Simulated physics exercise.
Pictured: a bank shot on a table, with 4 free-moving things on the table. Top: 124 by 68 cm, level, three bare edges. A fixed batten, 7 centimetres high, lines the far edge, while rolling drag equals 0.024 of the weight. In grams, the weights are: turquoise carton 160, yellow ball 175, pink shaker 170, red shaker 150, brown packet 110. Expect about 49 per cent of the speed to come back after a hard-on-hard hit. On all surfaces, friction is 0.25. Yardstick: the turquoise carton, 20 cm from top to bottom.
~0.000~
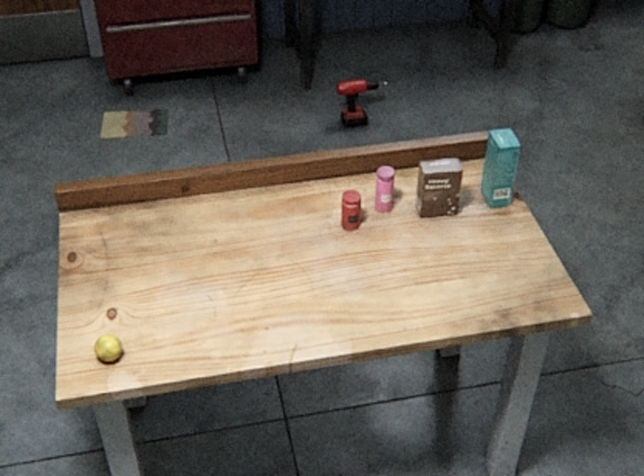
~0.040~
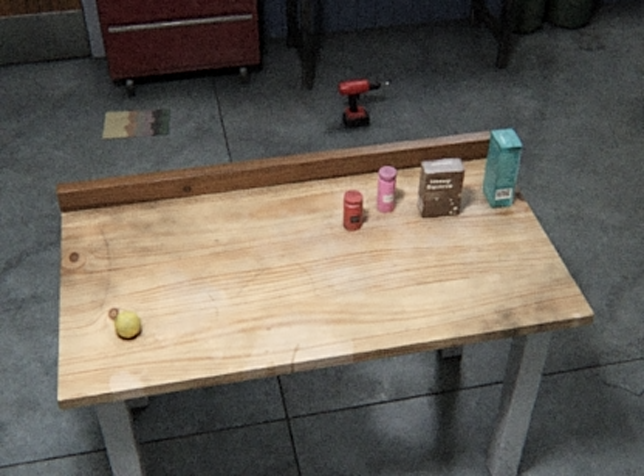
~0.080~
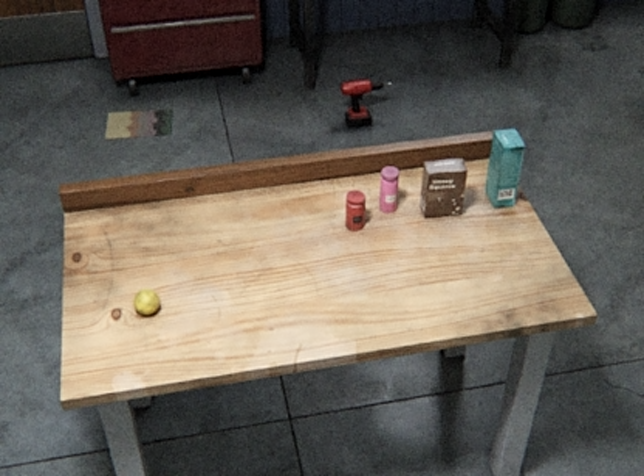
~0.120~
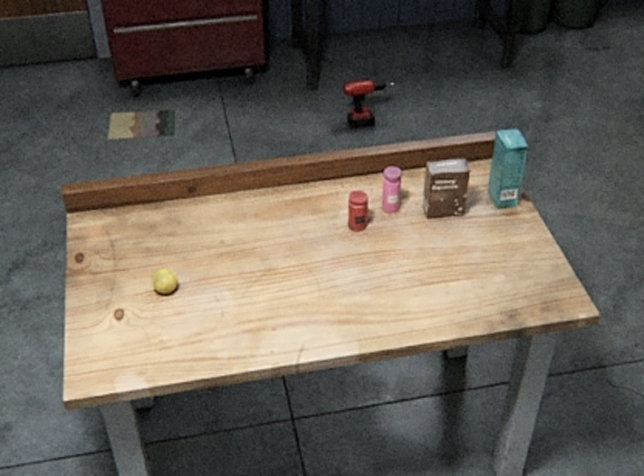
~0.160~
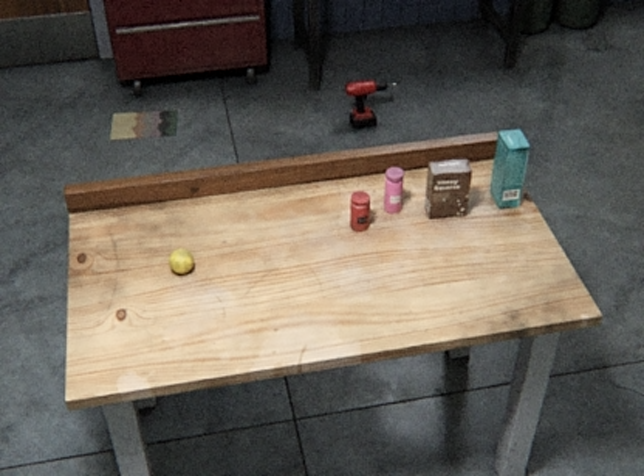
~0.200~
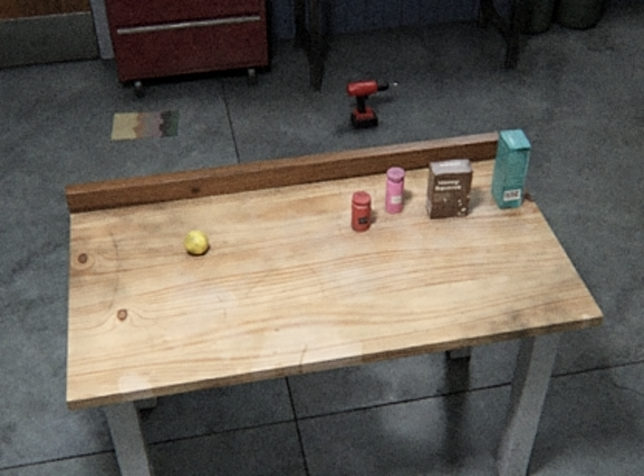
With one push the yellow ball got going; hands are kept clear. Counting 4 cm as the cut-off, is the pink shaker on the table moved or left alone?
It is left alone.
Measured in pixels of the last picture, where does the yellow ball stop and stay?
At roughly (373, 218).
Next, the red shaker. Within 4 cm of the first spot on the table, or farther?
Red shaker: Moved.
By 0.30 s, yellow ball near (228, 199).
By 0.50 s, yellow ball near (291, 208).
By 0.60 s, yellow ball near (322, 212).
By 0.80 s, yellow ball near (356, 216); red shaker 6 cm from its spot.
When it is over (1.4 s), not toppled but over 4 cm from the start, red shaker; the other 3 within 4 cm of the start. End places, in pixels of the last picture, pink shaker near (395, 191).
